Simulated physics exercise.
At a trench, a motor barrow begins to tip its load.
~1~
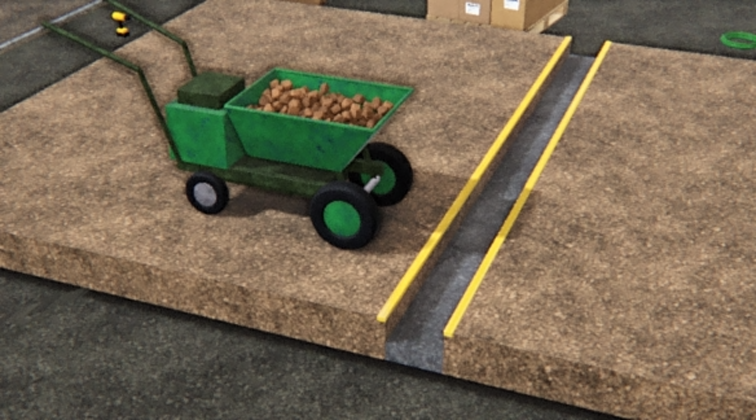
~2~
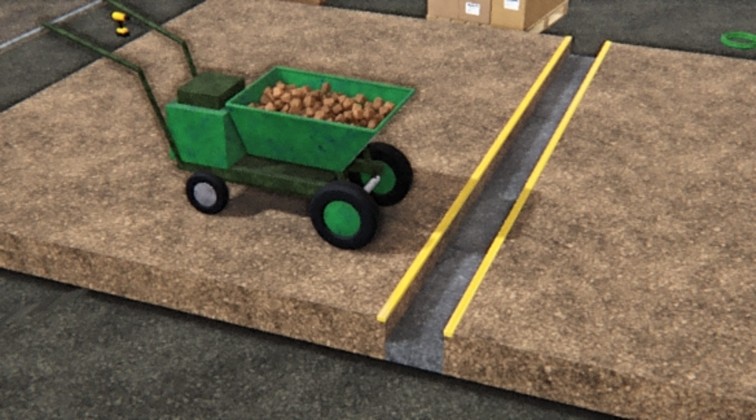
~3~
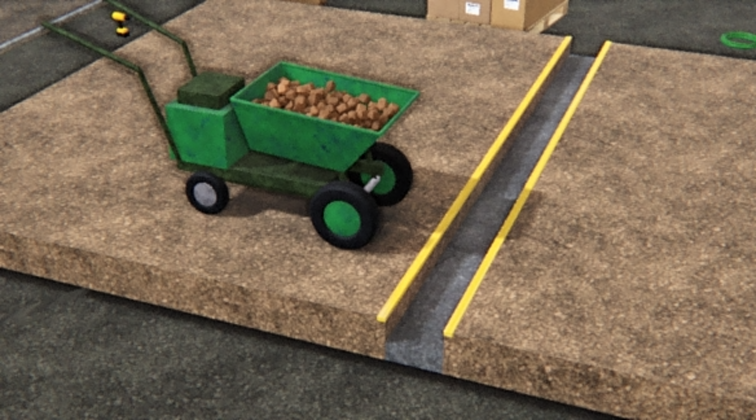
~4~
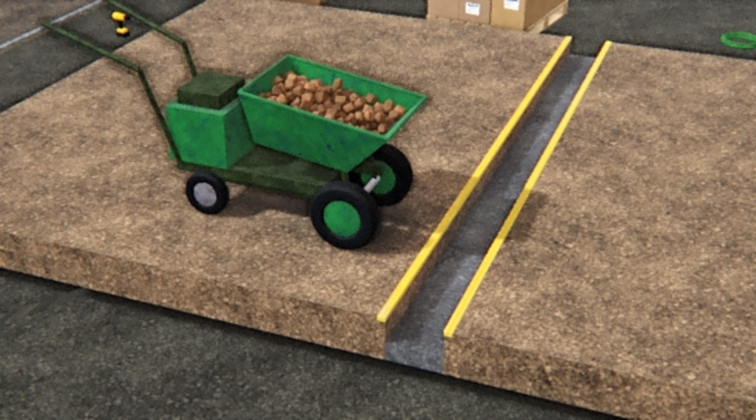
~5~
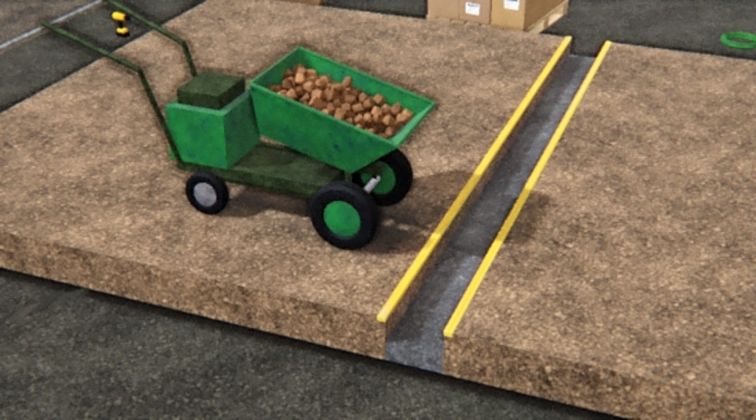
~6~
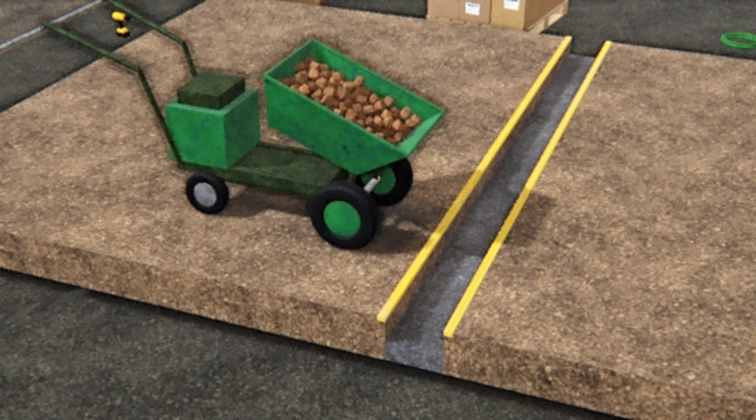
In this clip, a green motor barrow loaded with brown clods stands left of a narrow trench edged with yellow strips, and its skip gradually tilts forward to the right while the wheels stay in place.
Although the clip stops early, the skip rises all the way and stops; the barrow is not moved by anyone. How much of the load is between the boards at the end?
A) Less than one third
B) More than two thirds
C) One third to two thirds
(C) One third to two thirds.
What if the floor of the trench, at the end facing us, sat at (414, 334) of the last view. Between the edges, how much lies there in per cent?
Estimate: Approx. 40 per cent.
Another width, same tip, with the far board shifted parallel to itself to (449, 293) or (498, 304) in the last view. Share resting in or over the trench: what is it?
Around 20 percent first, around 90 percent second.
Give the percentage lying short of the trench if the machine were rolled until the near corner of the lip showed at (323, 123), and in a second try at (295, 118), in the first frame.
First place: Around 20 per cent. Second place: Around 40 per cent.
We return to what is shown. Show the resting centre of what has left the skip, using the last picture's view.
Roughly at (482, 252), give or take.
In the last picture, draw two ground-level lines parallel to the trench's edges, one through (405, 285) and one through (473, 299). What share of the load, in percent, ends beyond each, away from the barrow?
About 90 percent, then about 30 percent.
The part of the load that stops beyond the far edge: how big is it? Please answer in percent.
Around 30 per cent.
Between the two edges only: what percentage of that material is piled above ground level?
Estimate: Near 15 in a hundred.
Soon, skip tipped steeply; all in the skip.
A while on, skip tipped right over; about two thirds in the skip; about a quarter in or heaped over the trench; a small part beyond it; a stray few falling.
Towards the end, skip tipped right over; about a quarter in the skip; about half in or heaped over the trench; about a third beyond it.
Finally, skip tipped right over; a small part in the skip; about half in or heaped over the trench; about a third beyond it.
